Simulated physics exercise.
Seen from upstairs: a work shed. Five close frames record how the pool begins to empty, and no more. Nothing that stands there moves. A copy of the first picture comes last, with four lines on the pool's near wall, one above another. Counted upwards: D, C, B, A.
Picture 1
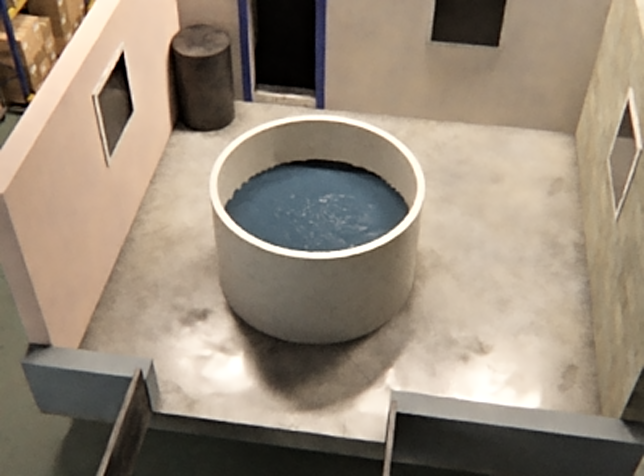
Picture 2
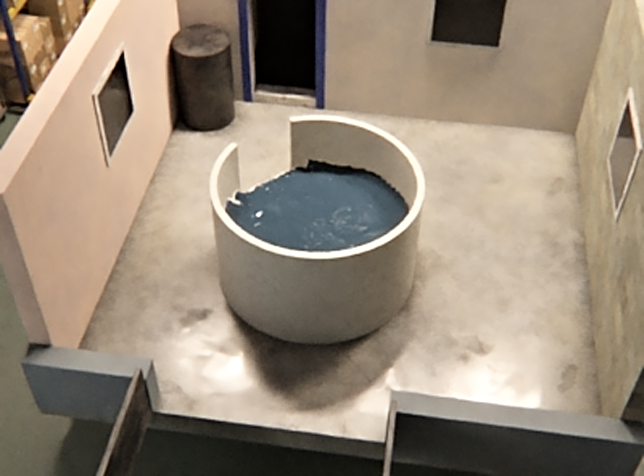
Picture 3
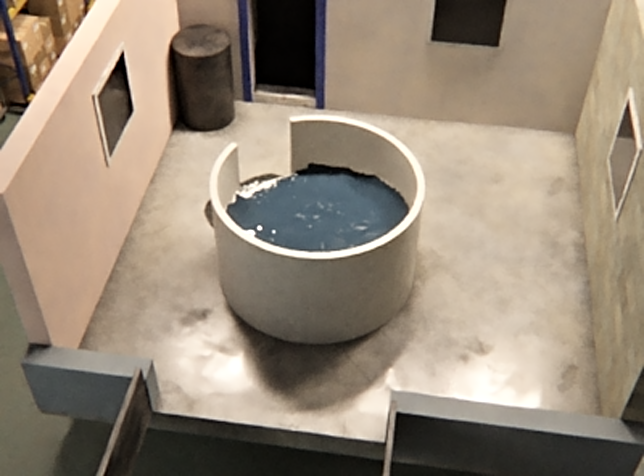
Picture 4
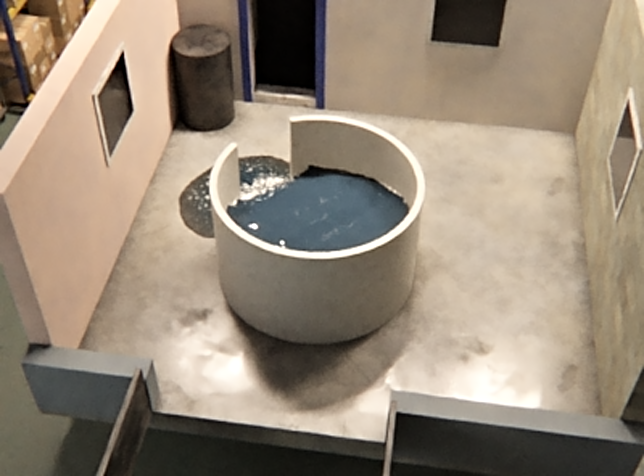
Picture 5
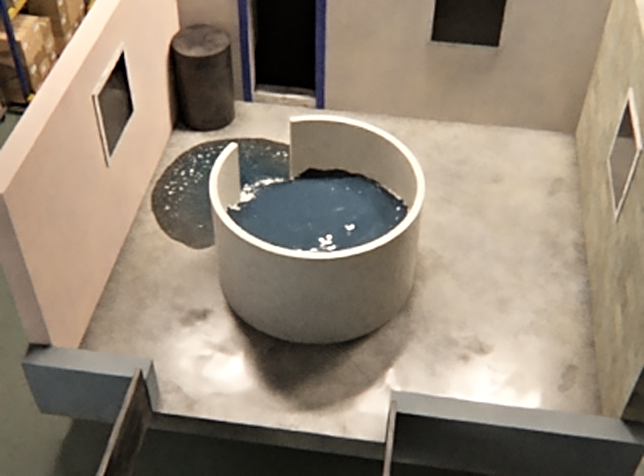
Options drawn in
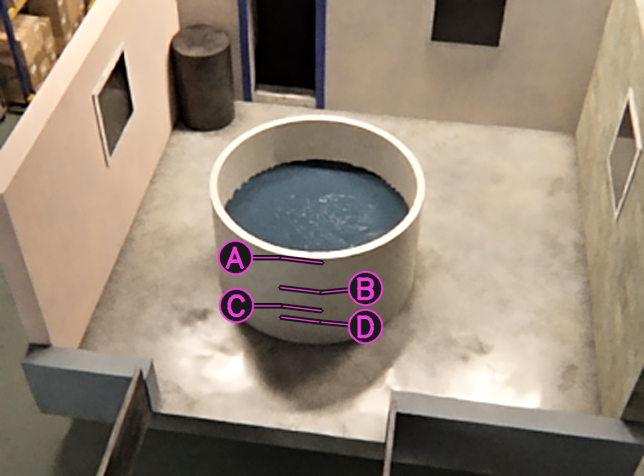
Water pours through a gap in the round pool's wall and spreads across the floor.
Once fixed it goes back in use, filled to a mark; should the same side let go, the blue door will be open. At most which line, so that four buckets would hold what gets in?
Use line D.
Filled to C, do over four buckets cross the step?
Yes.
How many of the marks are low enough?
One of them.
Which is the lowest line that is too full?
Line C.
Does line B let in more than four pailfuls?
Yes, that goes wrong.
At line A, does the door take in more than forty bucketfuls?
Yes, it does.
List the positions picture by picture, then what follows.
Water in the pool at rest, its middle at (317, 221); foot of the blue doorway at (284, 105); open gate at (270, 371).
Water covers 1 % of the ground, its front hidden from here.
Water covers 3 % of the ground, its front hidden from here.
Water covers 6 % of the ground and shows as far out as (197, 212).
Water covers 12 % of the ground and shows as far out as (203, 146).
On the marked copy, A at (300, 260); B at (300, 290); C at (301, 308); D at (301, 319); from the bottom up D, C, B, A.
With A, dozens of bucketfuls pour in.
With B, dozens of bucketfuls pour in.
With C, about 9 bucketfuls get in.
With D, a bucket or two gets in.
